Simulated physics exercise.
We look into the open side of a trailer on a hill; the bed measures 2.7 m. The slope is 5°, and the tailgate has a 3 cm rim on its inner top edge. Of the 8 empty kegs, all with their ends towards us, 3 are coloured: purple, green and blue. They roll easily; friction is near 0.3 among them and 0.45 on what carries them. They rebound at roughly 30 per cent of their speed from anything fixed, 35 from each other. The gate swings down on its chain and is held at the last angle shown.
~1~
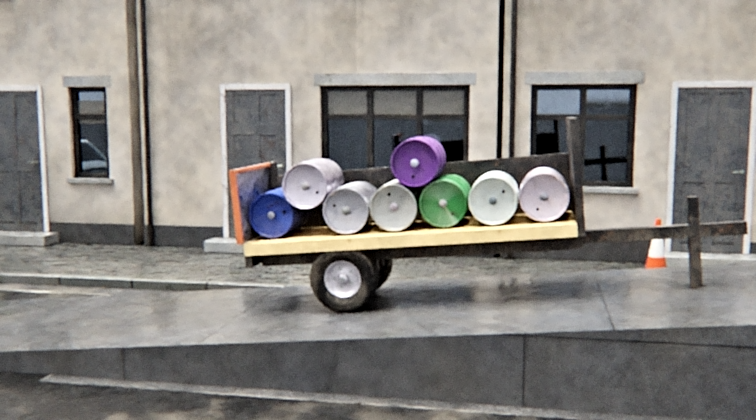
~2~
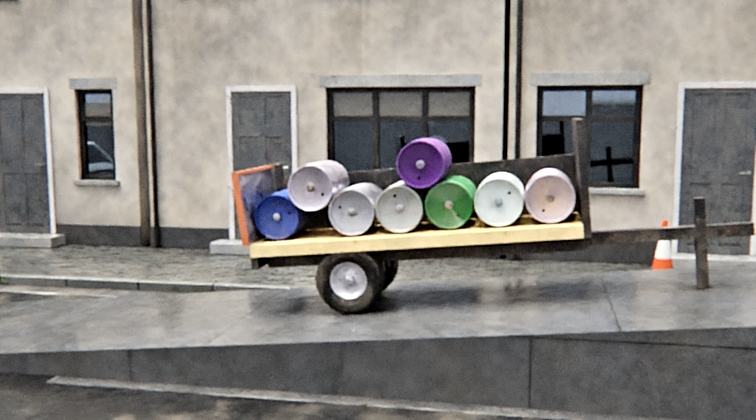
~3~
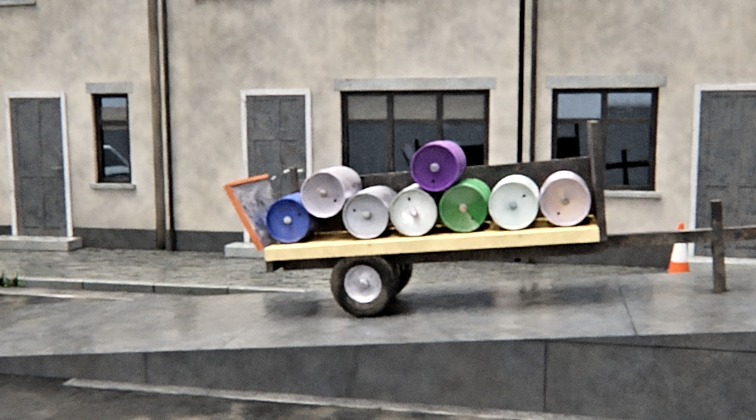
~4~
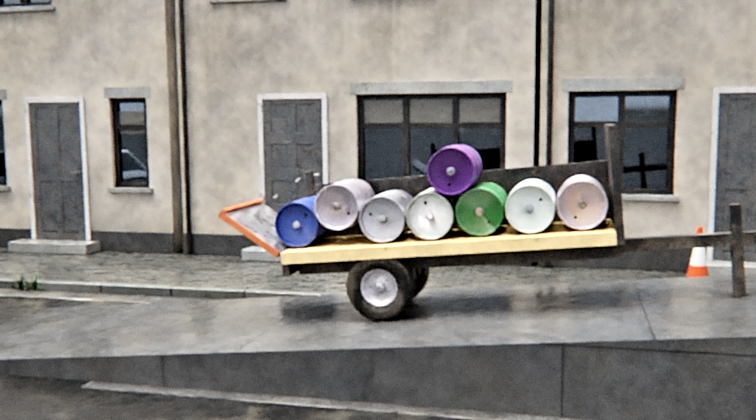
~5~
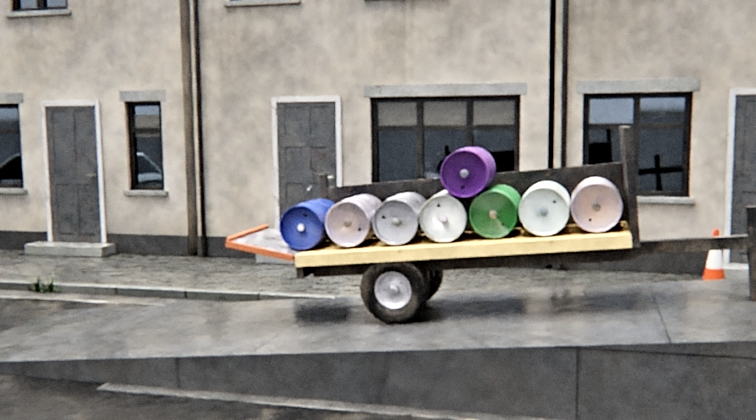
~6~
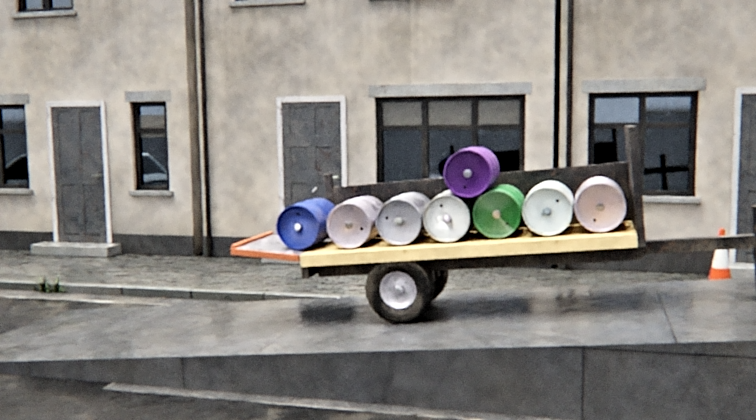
To begin with, blue, green, purple and pale kegs sit stacked on a sloping trailer, its orange-rimmed tailgate upright at the left. The gate swings down and outward to nearly level, while the blue keg rolls left to the bed's edge and a raised pale keg sinks in beside it.
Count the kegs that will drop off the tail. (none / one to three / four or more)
The answer is none, which leaves 8 of 8.
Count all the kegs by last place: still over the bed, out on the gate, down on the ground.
6, 2 and 0.
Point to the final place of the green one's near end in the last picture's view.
At about (432, 220).
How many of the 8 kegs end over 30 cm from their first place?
The count is 8.
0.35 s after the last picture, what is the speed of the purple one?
Roughly 0.2 m/s.
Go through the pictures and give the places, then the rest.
The first picture shows purple at (414, 163), green at (443, 204), blue at (270, 216); gate 85° above level, tip at (233, 172); 6 of the 8 make up the bottom layer on the bed.
The second picture shows purple at (420, 165), green at (448, 206), blue at (275, 218); gate 82° above level, tip at (235, 175).
The third picture shows purple at (434, 168), green at (463, 209), blue at (286, 221); gate 61° above level, tip at (227, 187).
The fourth picture shows purple at (450, 171), green at (479, 213), blue at (295, 226); gate 33° above level, tip at (222, 215).
The fifth picture shows purple at (464, 174), green at (493, 215), blue at (299, 228); gate 10° above level, tip at (228, 244).
The sixth picture shows purple at (467, 174), green at (496, 215), blue at (296, 228); gate 4° above level, tip at (233, 251).
Then, 0.4 s after the last picture, purple is up on others, 140 cm short of the hinge, rolling left; green is on the bed, 160 cm short of the hinge, rolling left; blue is on the gate, 20 cm past the hinge, rolling left; 0 gone off the back.
Then, 0.8 s after the last picture, purple is up on others, 125 cm short of the hinge, rolling left; green is on the bed, 145 cm short of the hinge, rolling left; blue is on the gate, 30 cm past the hinge, rolling left; 0 gone off the back.
Then, 1.1 s after the last picture, purple is up on others, 105 cm short of the hinge, rolling left; green is on the bed, 125 cm short of the hinge, rolling left; blue is on the gate, 35 cm past the hinge, rolling left; 0 gone off the back.
At rest (1.7 s after the last picture), purple is up on others, 90 cm short of the hinge; green is on the bed, 110 cm short of the hinge; blue is on the gate, 45 cm past the hinge; 0 gone off the back.
